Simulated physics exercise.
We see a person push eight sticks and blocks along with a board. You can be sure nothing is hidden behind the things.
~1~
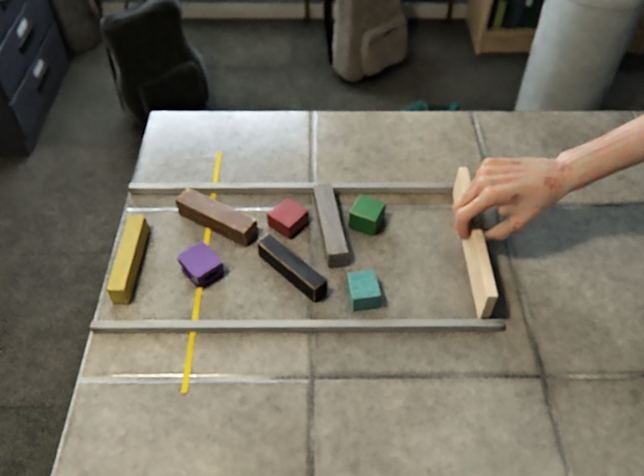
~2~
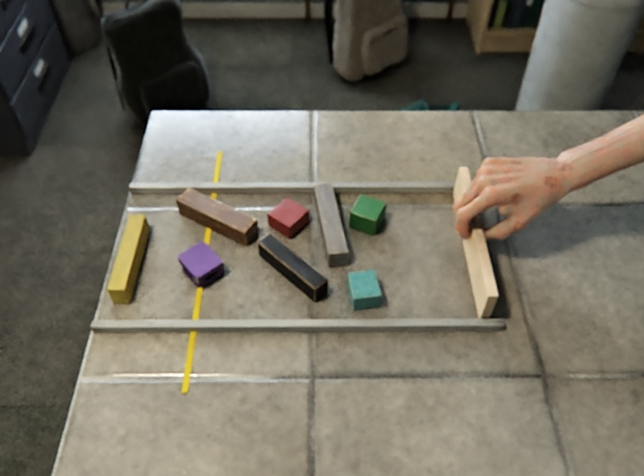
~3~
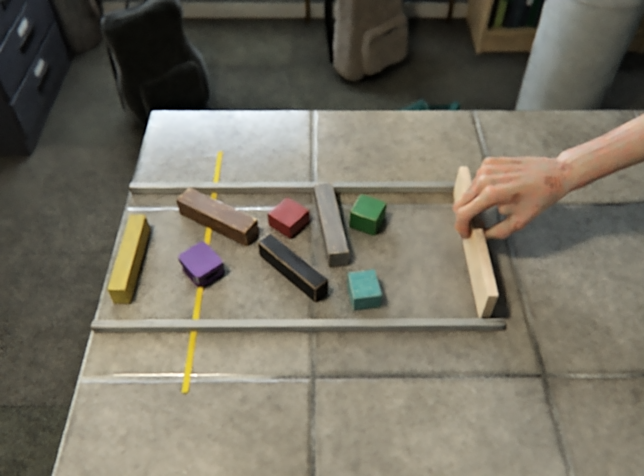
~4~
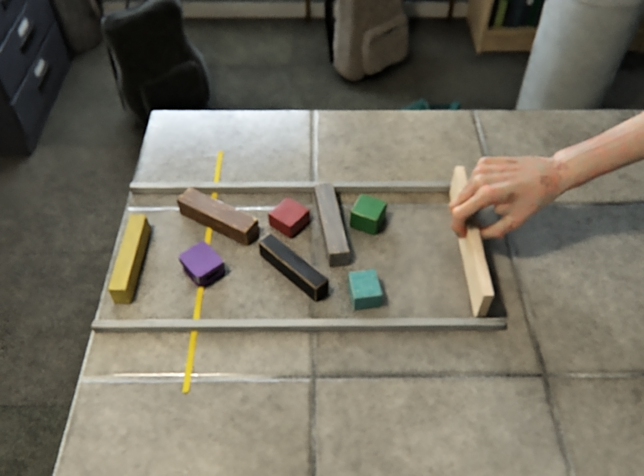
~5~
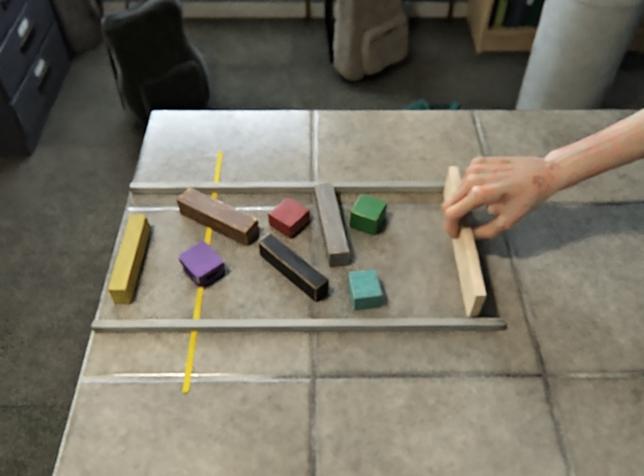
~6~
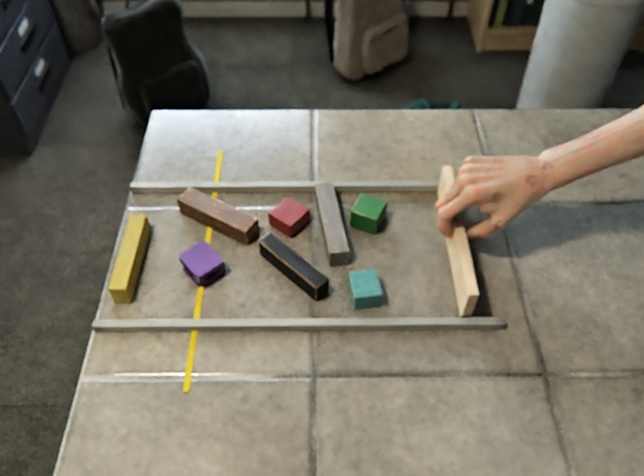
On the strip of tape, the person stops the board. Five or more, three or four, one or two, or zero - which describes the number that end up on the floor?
The board is going to sweep off no more than two, but at least one.
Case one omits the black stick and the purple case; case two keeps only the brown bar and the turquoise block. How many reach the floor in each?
The number is 0 for the first case and 0 for the second.
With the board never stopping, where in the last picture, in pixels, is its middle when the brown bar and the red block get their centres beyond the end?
With the brown bar it sits around (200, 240), with the red block around (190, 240).
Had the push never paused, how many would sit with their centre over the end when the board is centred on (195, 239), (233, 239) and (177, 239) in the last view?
2, 0 and 4.
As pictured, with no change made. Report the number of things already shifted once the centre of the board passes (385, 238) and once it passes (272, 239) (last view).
I make it 1 at the first spot and 7 at the other.
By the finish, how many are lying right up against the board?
Count recorded: 2.
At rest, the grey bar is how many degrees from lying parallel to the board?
I'd estimate about 5 degrees.
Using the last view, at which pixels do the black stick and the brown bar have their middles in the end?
In the last picture the black stick sits at (153, 281) while the brown bar sits at (126, 221).
A little later, none off yet; yellow bar at rest near (131, 257); purple case at rest near (203, 265); brown bar at rest near (218, 216).
Next, none off yet; yellow bar at rest near (131, 257); purple case moving near (194, 266); brown bar shifted a little near (194, 219).
When it is over, the number that fall off is one or two; down, yellow bar.
